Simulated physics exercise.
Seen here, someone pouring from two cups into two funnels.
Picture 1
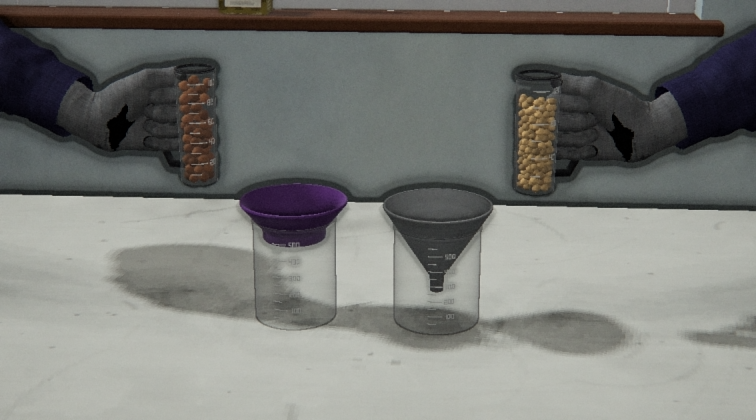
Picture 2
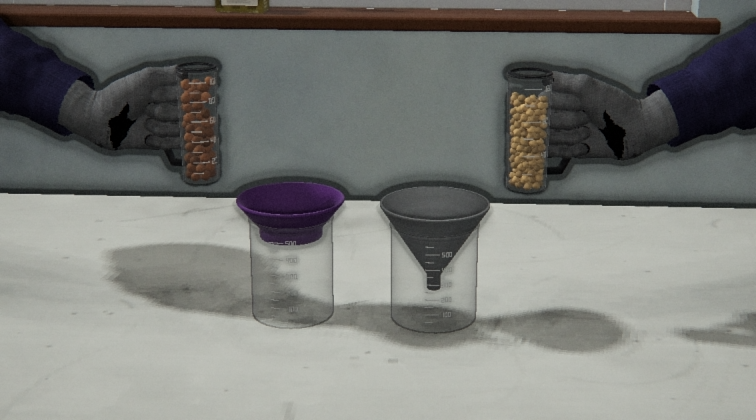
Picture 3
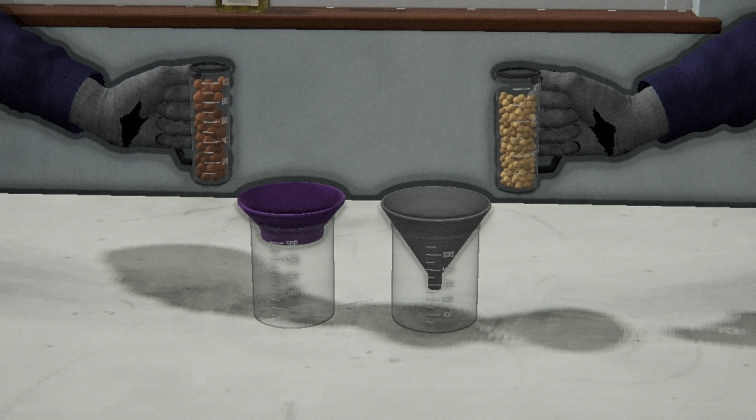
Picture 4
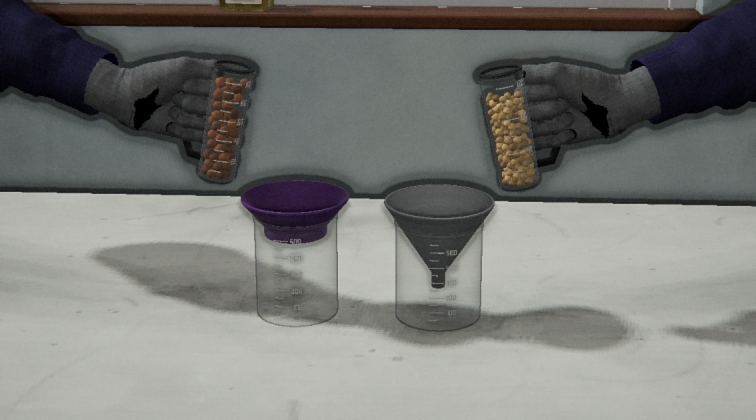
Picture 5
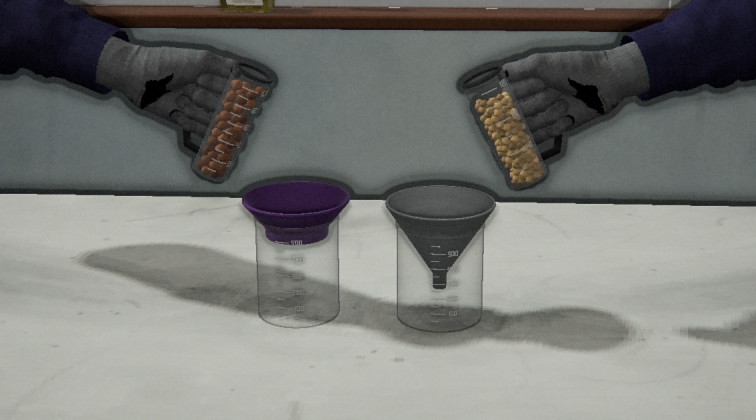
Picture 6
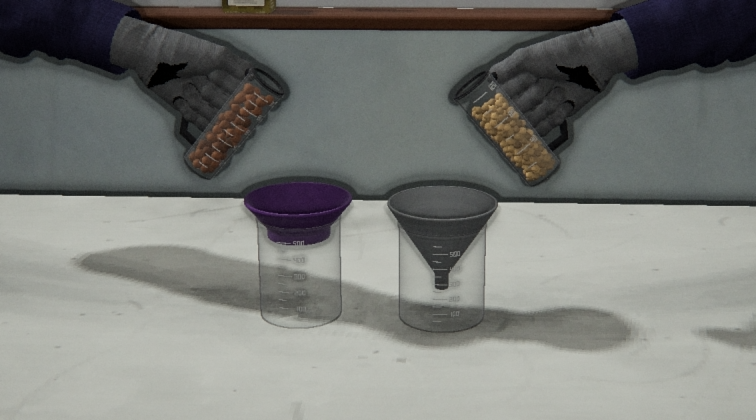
Two gloved hands holding clear cups, one of reddish-brown nuts and one of pale chickpeas, moved inward and gradually tilted them toward each other above a purple funnel and a grey funnel in clear beakers.
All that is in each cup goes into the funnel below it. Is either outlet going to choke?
On the left it runs clear, on the right it gets blocked.
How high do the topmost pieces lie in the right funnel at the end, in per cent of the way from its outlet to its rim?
Close to 80 per cent.
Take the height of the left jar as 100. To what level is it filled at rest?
Near 20 %.
Then, 0.27 s past the last view, left, all still in the cup; right, all still in the cup.
Then, 0.55 s past the last view, left, nearly all still in the cup, a stray few in or over the funnel; right, nearly all still in the cup, a stray few in or over the funnel.
Then, 0.89 s past the last view, left, about half still in the cup, about a quarter in or over the funnel, about a quarter down in the jar; right, about half still in the cup, about half in or over the funnel, a stray few down in the jar.
Finally, left, all down in the jar; right, nearly all stuck in the funnel, a stray few down in the jar.
